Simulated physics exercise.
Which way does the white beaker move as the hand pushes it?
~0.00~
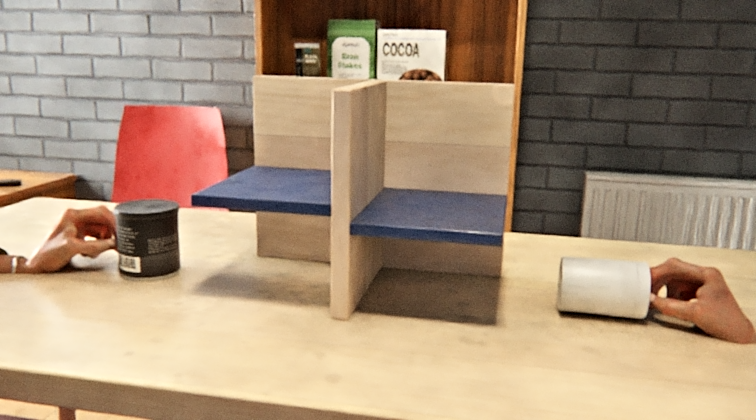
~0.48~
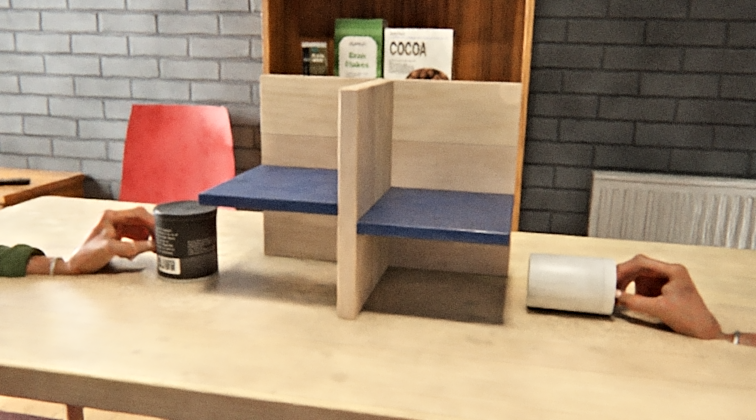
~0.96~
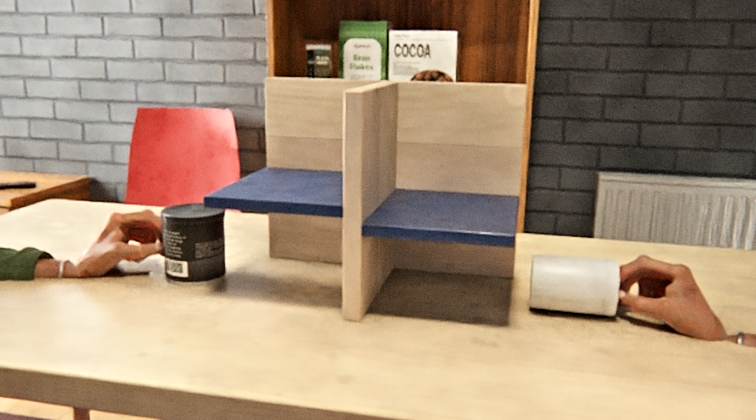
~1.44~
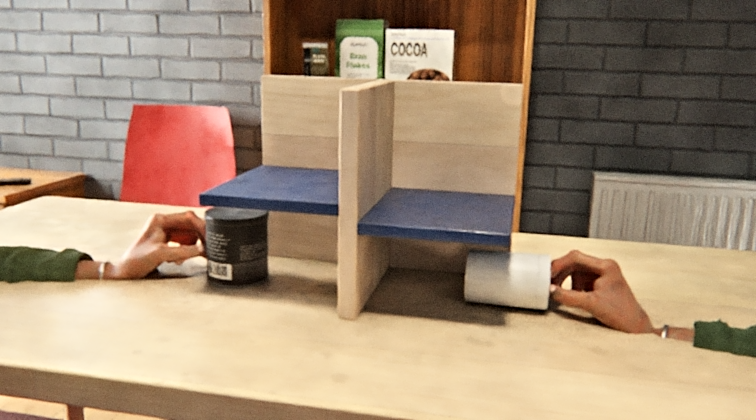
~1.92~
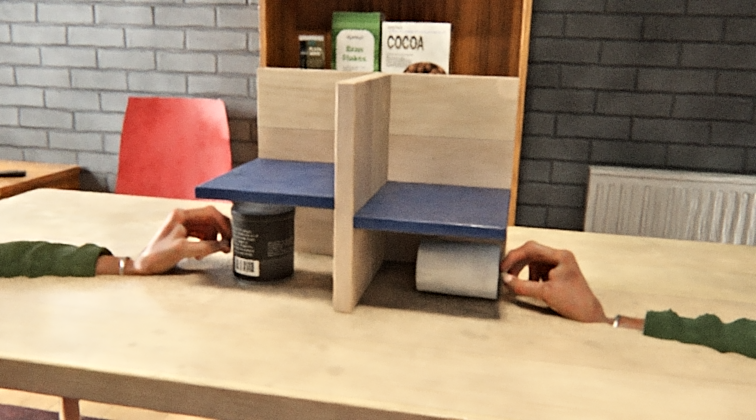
The white beaker moves to the left, going in under the blue shelf.
